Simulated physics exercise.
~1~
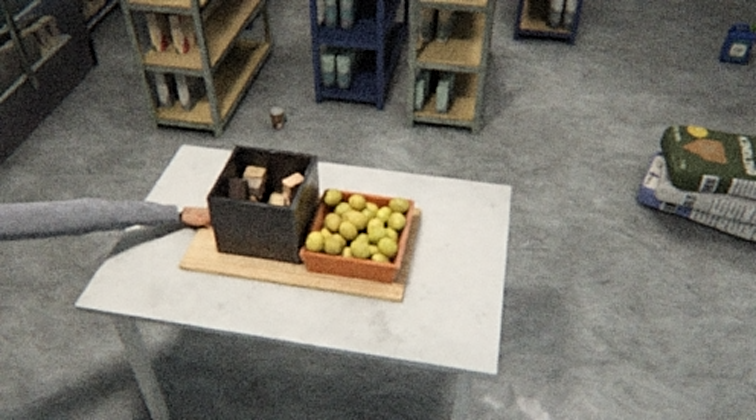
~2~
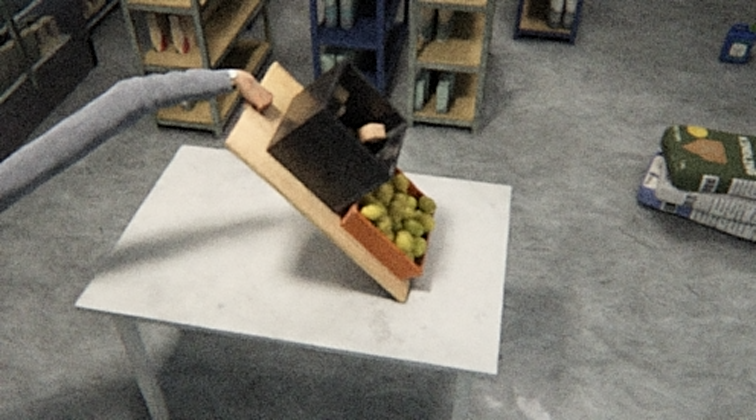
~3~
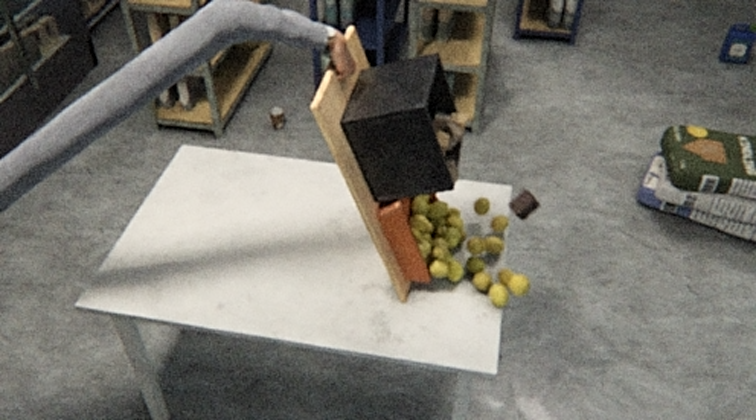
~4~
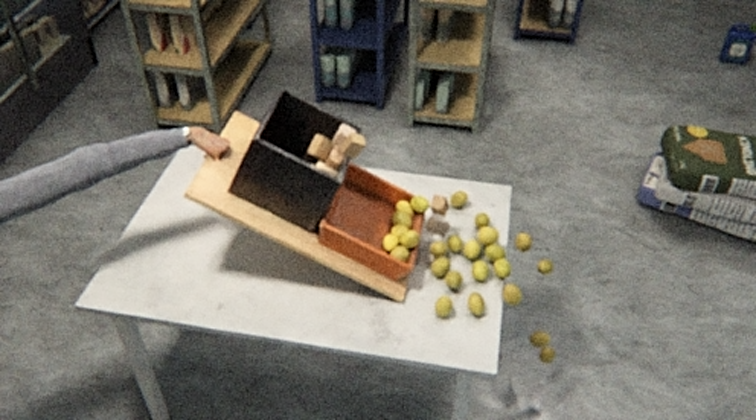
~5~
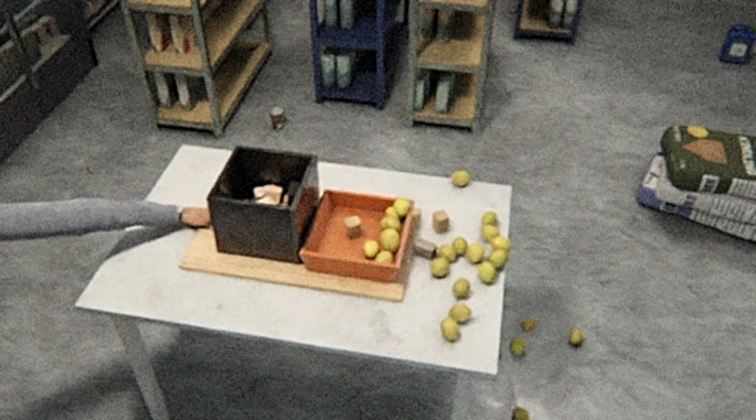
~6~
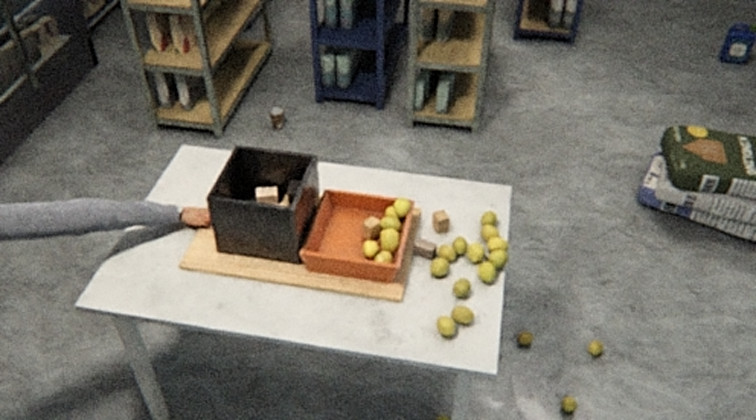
An orange tray of yellow-green lemons and a taller black tray of wooden blocks sit side by side on a board atop a white table, viewed from above in a room with shelving behind and sacks to the right. A grey-sleeved hand at the left lifts that end, tilting the board steeply to the right. Most of the lemons spill across the table, and a few blocks tumble out too. The hand lowers the board flat while some lemons drop to the floor. Finally, a few lemons and a block remain in the orange tray, with others scattered right.
